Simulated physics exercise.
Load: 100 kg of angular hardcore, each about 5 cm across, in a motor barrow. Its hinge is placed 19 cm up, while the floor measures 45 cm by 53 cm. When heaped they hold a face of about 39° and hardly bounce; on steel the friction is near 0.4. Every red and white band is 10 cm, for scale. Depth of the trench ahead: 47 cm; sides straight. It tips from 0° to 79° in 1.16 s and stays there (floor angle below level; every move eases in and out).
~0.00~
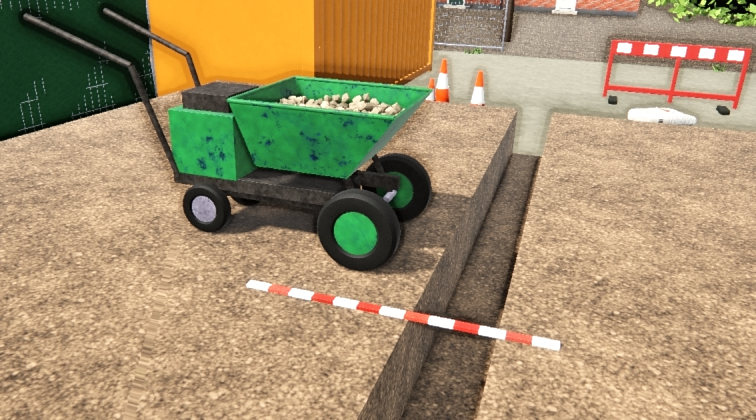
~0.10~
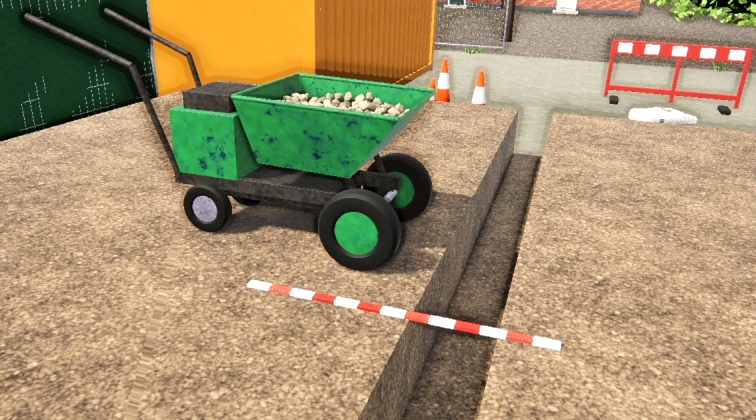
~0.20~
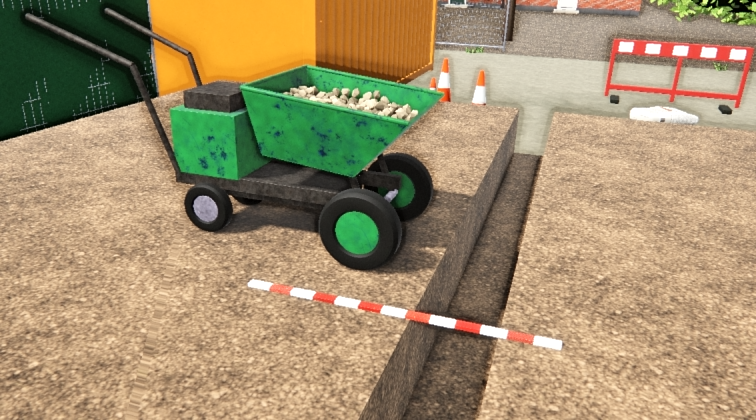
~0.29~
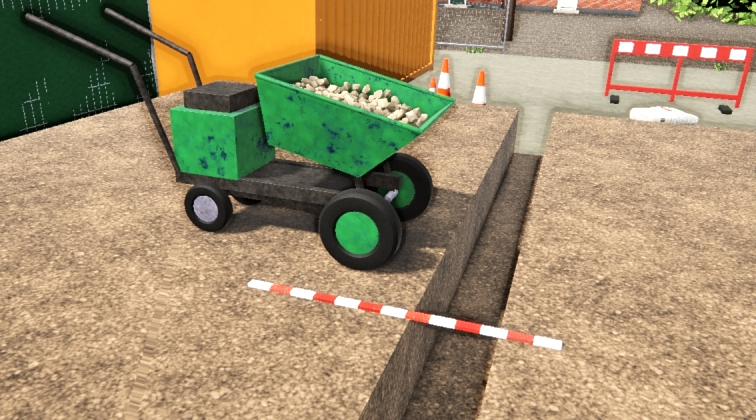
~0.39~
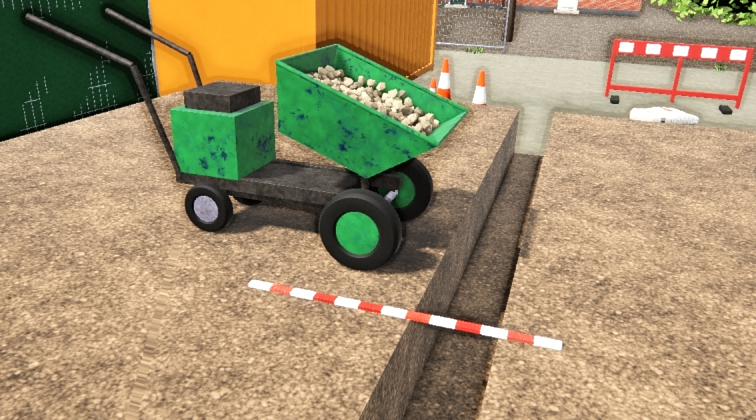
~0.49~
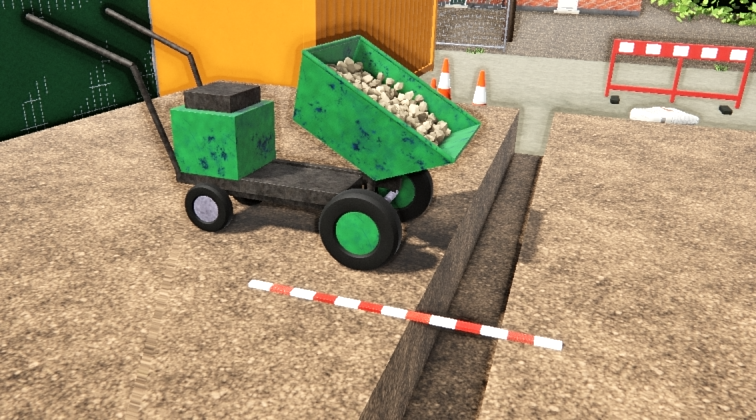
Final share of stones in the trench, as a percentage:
57 per cent.
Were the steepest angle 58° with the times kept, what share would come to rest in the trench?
About 10%.
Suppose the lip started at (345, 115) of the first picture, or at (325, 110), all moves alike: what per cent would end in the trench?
It comes to about 100 and 100 in a hundred.
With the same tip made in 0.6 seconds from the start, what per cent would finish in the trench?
In that case some 35 per cent.
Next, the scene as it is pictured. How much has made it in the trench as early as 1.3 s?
Some 15 per cent.
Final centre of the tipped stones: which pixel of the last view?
Their middle is at about (503, 325).
After 0.9 s the floor is at 67°; 100 % in the skip; the foremost stones are at (483, 208).
After 1.3 s the floor is at 79°; 63 % in the skip, 14 % in the trench, 23 % past the trench; the foremost stones are at (591, 290).
After 1.6 s the floor is at 79°; 26 % in the skip, 29 % in the trench, 44 % past the trench; the foremost stones are at (672, 307).
After 3.6 s the floor is at 79°; 0 % in the skip, 57 % in the trench, 43 % past the trench; the foremost stones are at (682, 305).
